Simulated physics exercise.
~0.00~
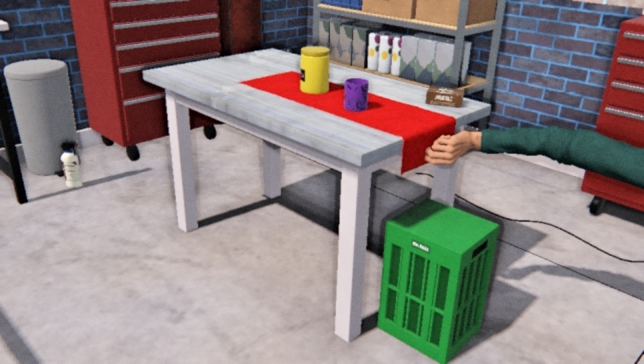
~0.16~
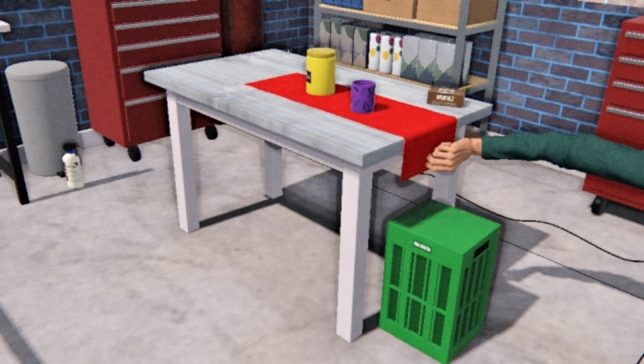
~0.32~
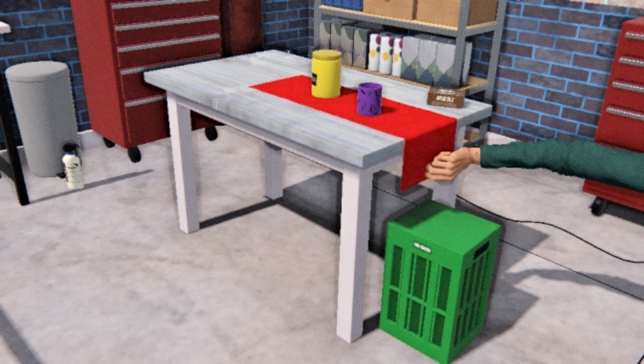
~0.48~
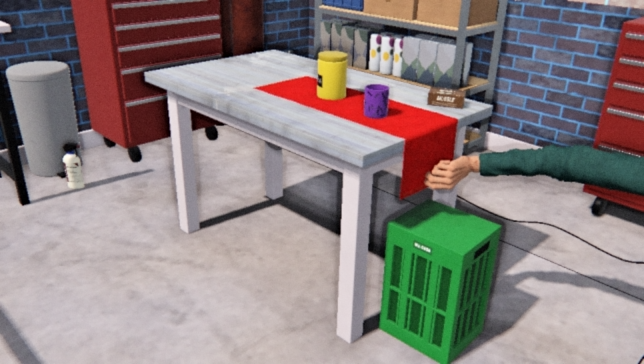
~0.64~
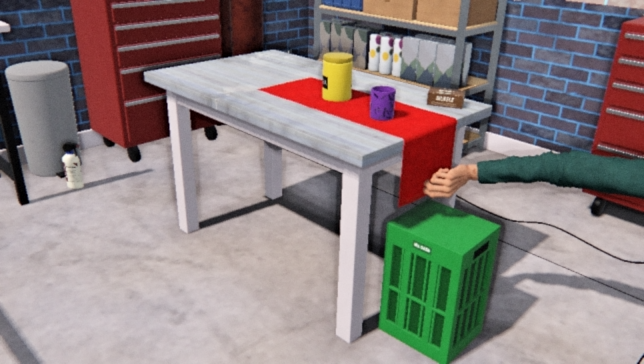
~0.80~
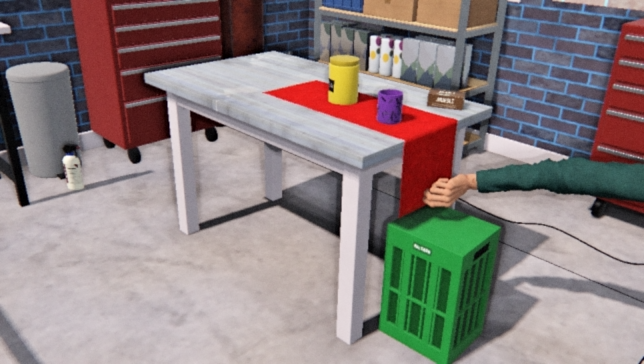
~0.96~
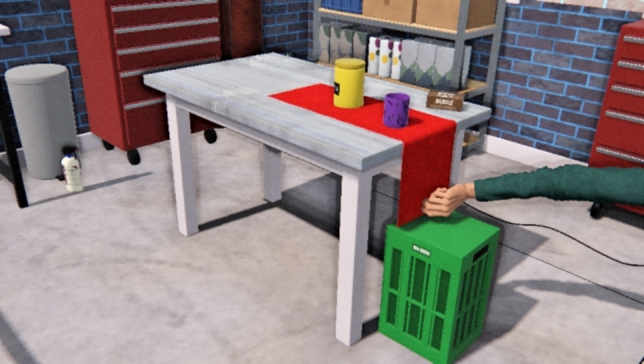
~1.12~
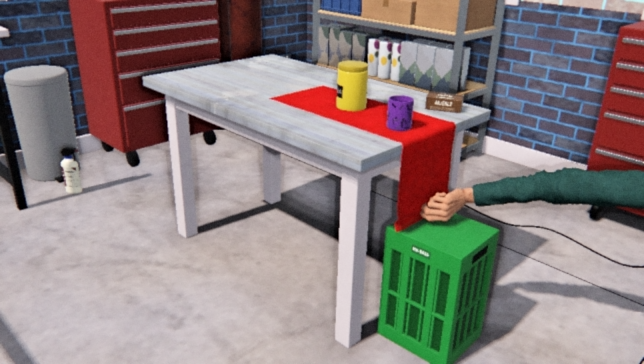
In a garage workshop, a hand in a green sleeve gently pulls a red towel down over the end of a workbench, carrying a yellow canister and purple mug rightward, until its hem reaches a green crate, with both items and a brown packet still on the table.
